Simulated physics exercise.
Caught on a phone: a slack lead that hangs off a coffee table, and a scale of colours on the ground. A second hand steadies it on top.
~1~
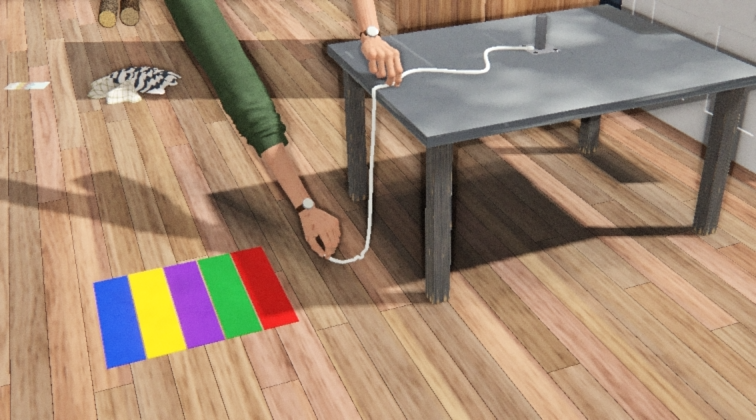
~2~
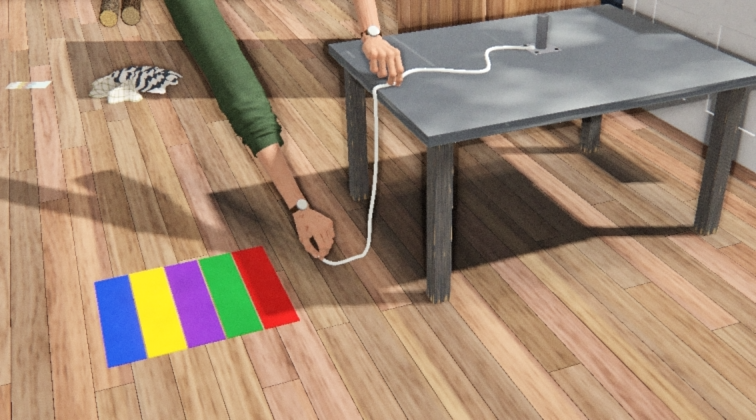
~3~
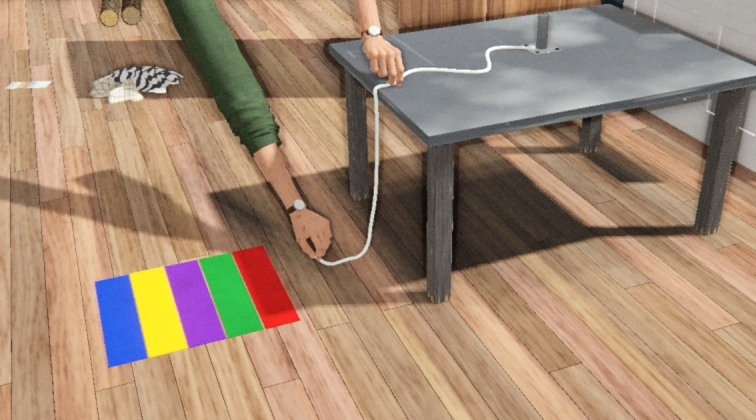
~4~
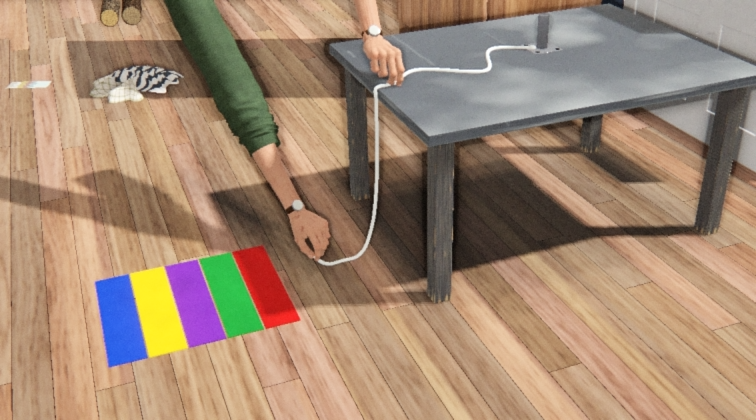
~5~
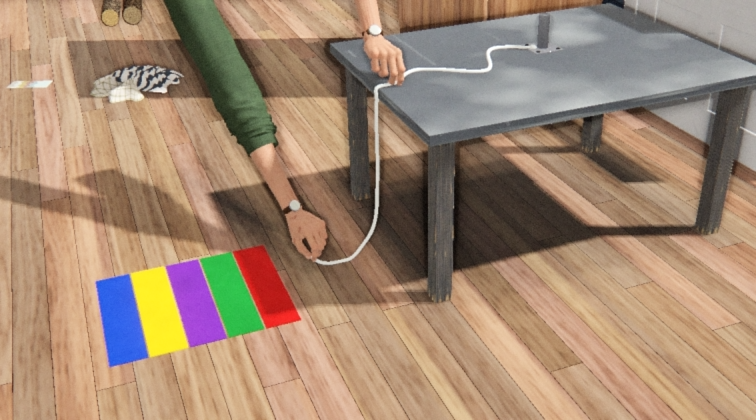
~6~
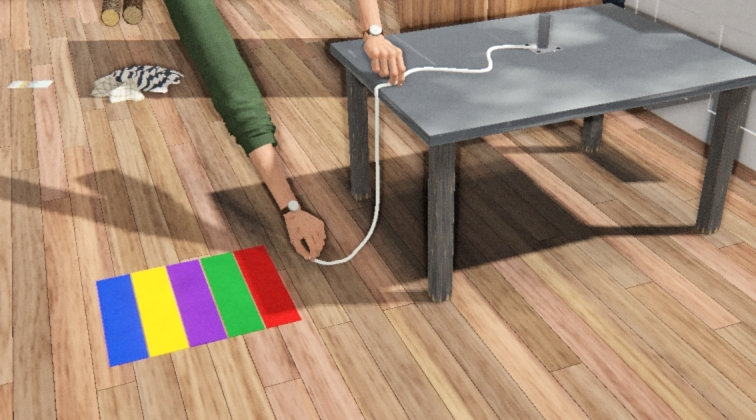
A person's green-sleeved arm reaches down from the top toward a wooden floor, seen from above at an angle, while another hand rests on the edge of a dark grey table at right. A white cord winds across the tabletop and hangs slackly to the lower hand, beside blue, yellow, purple, green and red stripes. The lower hand draws the cord's end slightly left while the view stays practically still.
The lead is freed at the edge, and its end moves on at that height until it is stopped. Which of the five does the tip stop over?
It halts on the yellow strip.
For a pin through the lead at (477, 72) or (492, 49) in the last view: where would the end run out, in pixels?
Try by try, around (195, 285) and (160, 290).
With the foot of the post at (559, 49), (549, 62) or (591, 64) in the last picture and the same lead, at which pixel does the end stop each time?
About (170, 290), (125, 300) and (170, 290).
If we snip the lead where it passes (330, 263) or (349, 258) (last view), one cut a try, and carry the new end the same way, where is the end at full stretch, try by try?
In that order: (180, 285) and (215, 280).
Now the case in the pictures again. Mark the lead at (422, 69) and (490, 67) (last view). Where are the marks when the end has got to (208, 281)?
They go to (389, 82) and to (456, 67).
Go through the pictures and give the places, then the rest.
In the first frame, end (325, 255); red (275, 310); green (239, 319); purple (201, 328); yellow (163, 337); blue (123, 347).
In the second frame, end (319, 256); lead through (500, 48) (487, 70) (412, 71) (376, 108) (375, 175) (369, 240).
In the third frame, end (316, 257).
In the fourth frame, end (315, 257); lead through (501, 48) (487, 70) (413, 71) (376, 108) (377, 174) (368, 241).
In the fifth frame, end (311, 257).
In the sixth frame, end (310, 258); lead through (502, 47) (488, 70) (414, 71) (377, 107) (378, 174) (366, 240).
Soon after, end near (208, 281); over purple.
Then, end near (173, 288); over purple.
At full stretch, end near (152, 293); over yellow. Over yellow.
